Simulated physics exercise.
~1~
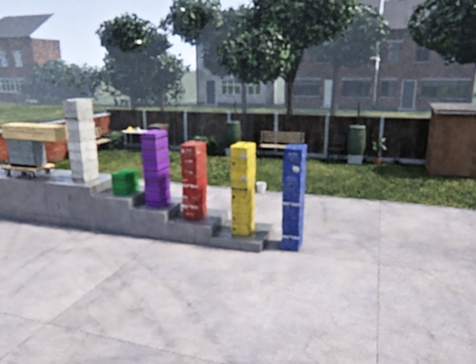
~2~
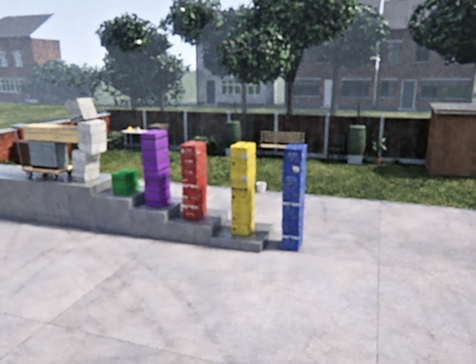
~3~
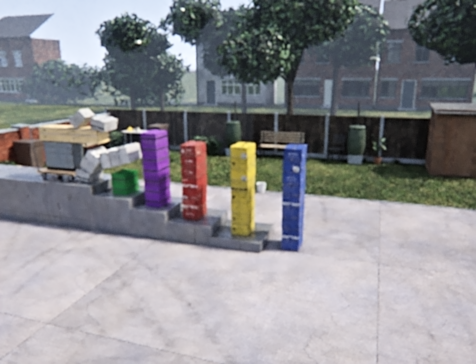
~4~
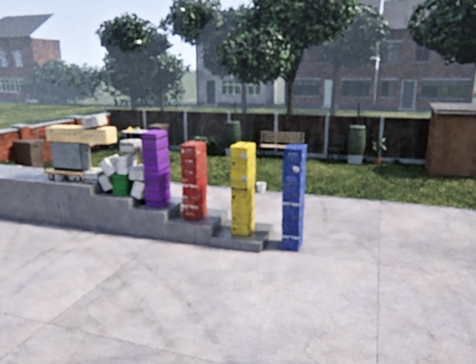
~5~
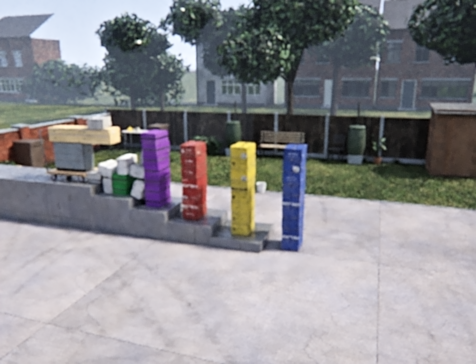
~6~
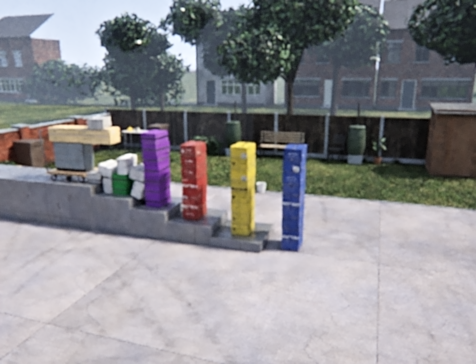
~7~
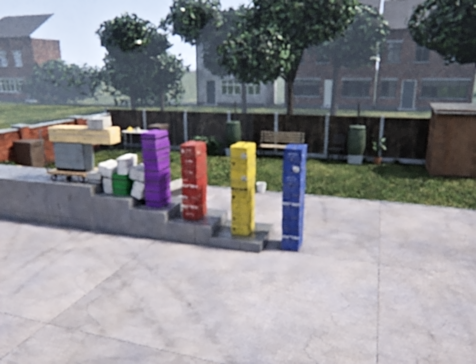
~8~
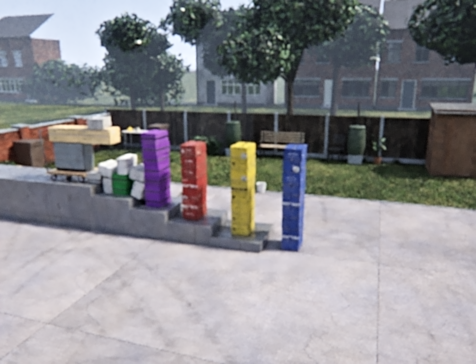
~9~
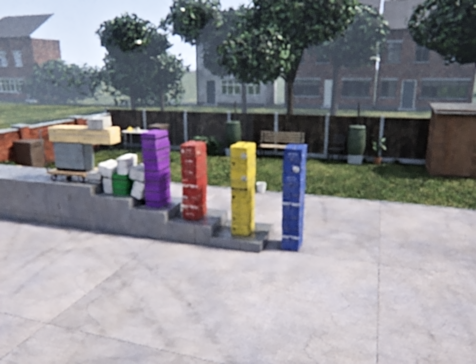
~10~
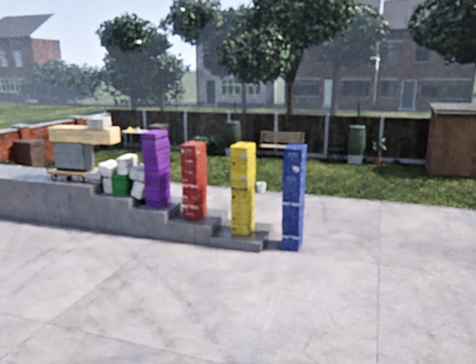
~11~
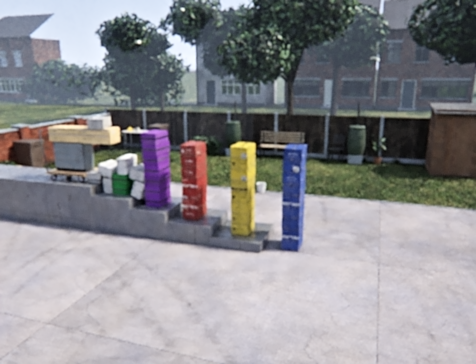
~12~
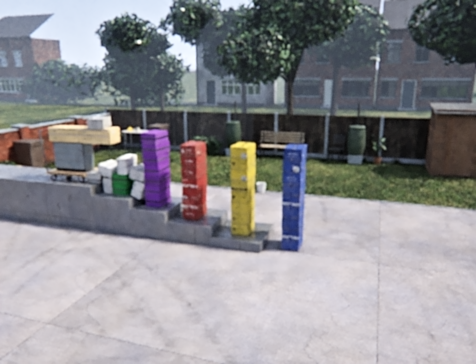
Paved yard with trolley rolling right into pale carton stack, toppling it around the green cartons, purple and other coloured columns staying upright.
